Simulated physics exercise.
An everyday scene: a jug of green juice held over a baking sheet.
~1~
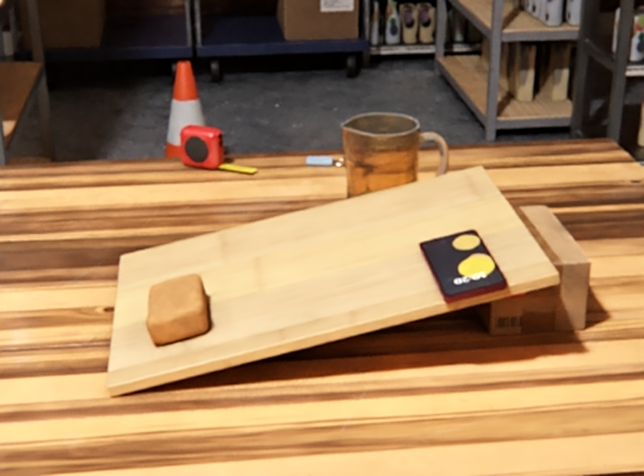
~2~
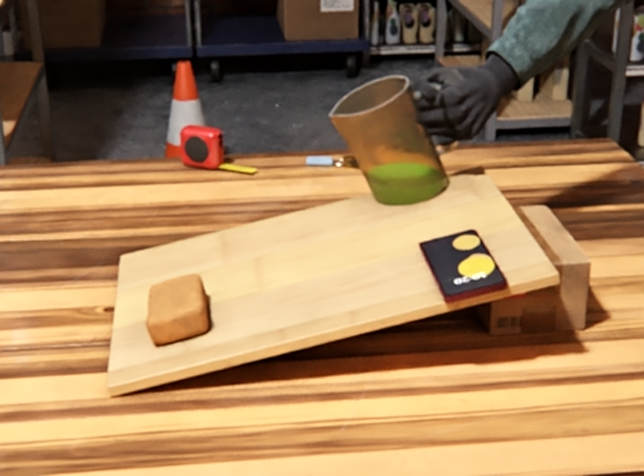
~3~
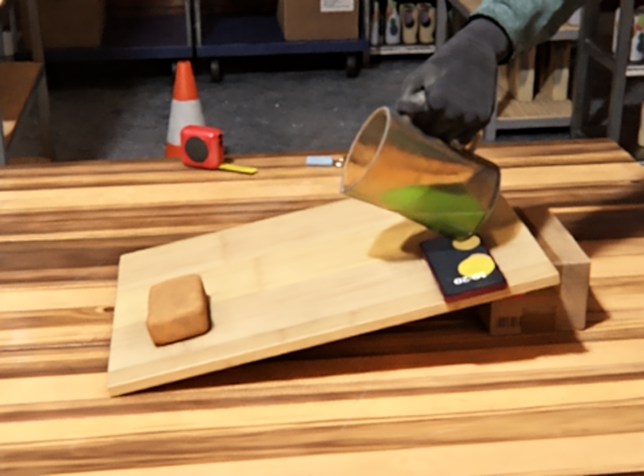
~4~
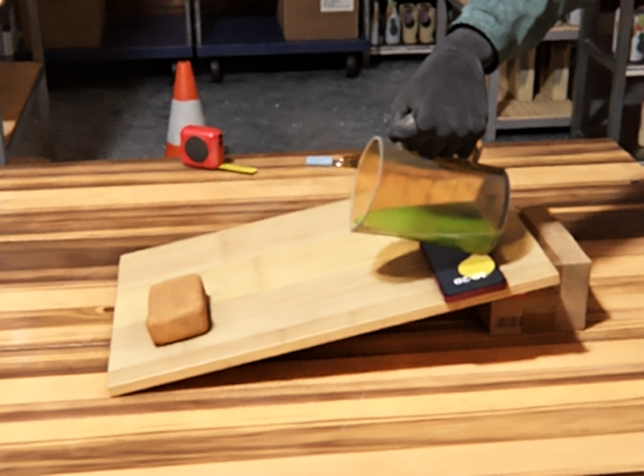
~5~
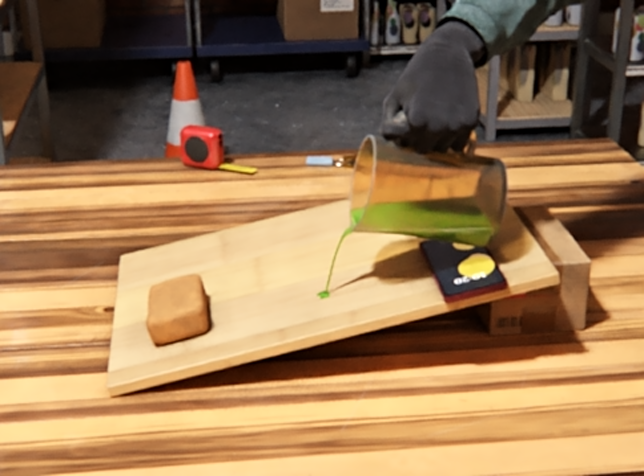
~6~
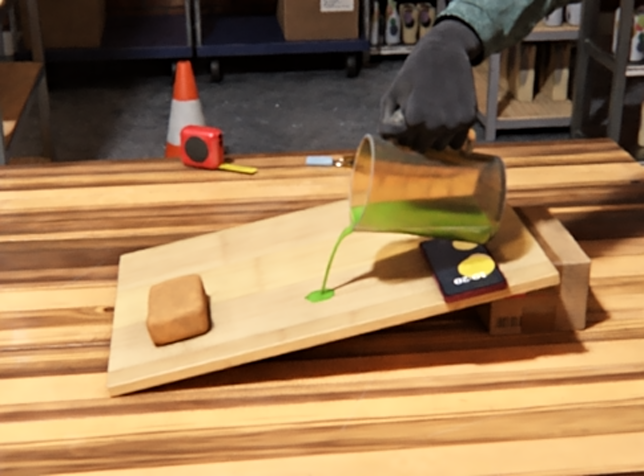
A gloved hand lifting a jug of green juice, tilting it left and pouring a thin stream onto a sloping board.
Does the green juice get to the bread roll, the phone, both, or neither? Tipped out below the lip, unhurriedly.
Bread roll: Reached; phone: Not reached.
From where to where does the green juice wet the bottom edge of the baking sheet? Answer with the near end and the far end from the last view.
Between (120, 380) and (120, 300).
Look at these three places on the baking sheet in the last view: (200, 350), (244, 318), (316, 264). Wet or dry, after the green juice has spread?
In the order listed they come out caught by it, caught by it, never touched.
A moment on, it runs down to the left; the bread roll is reached; the phone is untouched.
Further on, it runs down to the left and off the end; the bread roll is reached; the phone is untouched.
When it is over, it runs down to the left and off the end; the bread roll is reached; the phone is untouched.
